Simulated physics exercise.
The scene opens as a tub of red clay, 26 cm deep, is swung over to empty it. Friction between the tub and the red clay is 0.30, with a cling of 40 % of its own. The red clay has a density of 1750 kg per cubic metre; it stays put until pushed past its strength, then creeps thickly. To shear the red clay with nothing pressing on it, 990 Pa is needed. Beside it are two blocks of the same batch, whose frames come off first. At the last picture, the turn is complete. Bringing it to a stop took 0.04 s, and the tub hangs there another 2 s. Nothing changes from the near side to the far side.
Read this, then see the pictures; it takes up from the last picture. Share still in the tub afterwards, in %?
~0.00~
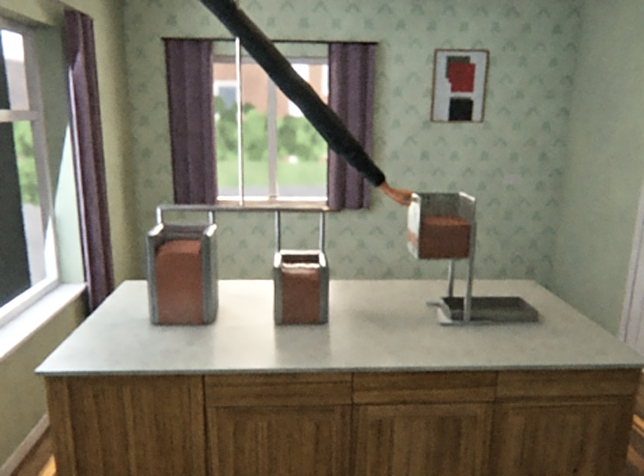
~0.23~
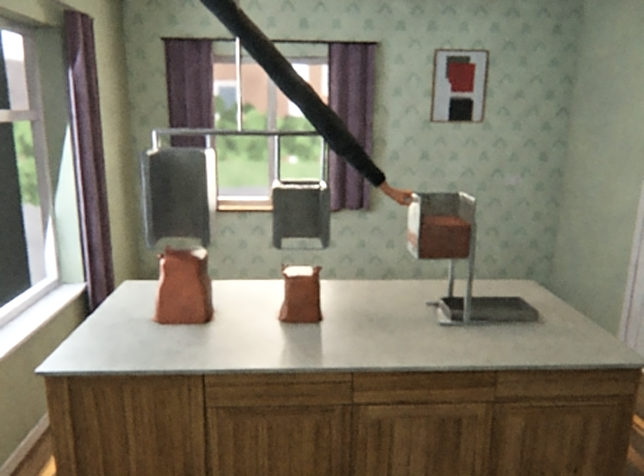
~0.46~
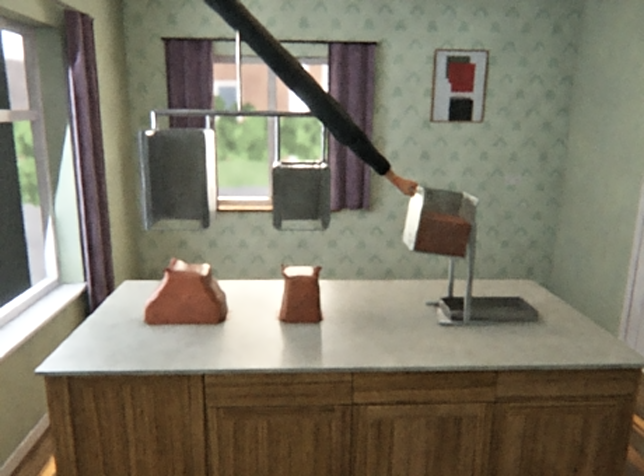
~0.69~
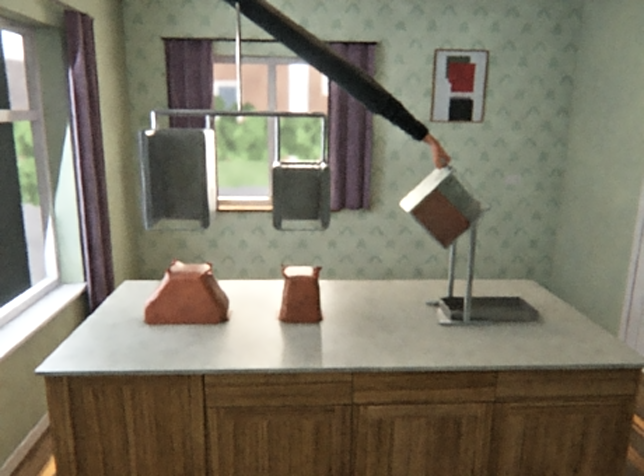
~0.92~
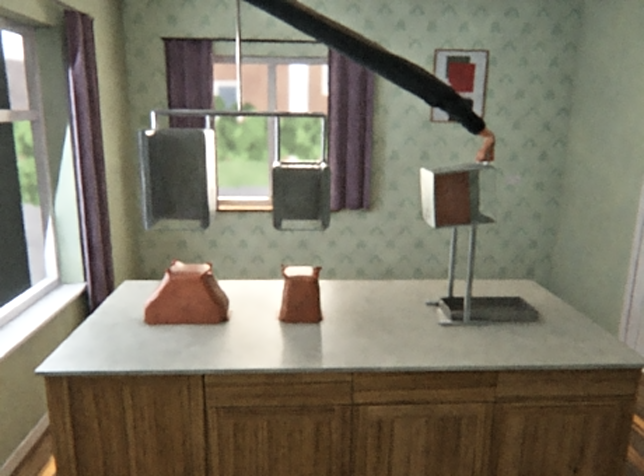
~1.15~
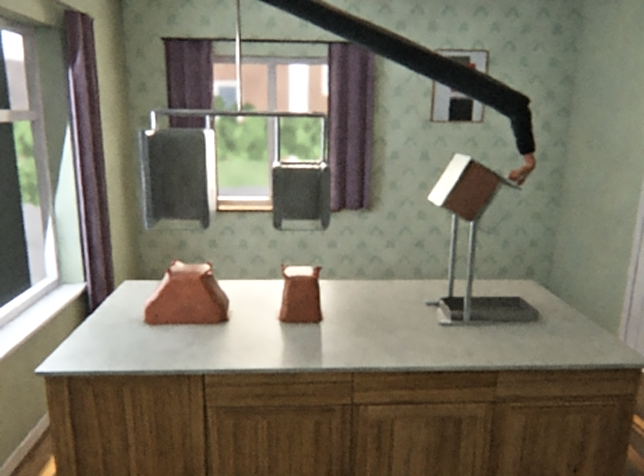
0 %.
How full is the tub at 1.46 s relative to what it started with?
Around 35 per cent.
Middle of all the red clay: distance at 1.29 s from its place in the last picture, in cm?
Displacement noted: Approx. 8 cm... about that.
After 1.29 s, the tub is at 120 degrees and holds 100 %.
After 1.46 s, the tub is at 120 degrees and holds 34 %.
After 1.63 s, the tub is at 120 degrees and holds 2 %.
After 1.80 s, the tub is at 120 degrees and holds 0 %.
After 3.15 s, the tub is at 120 degrees and holds 0 %.
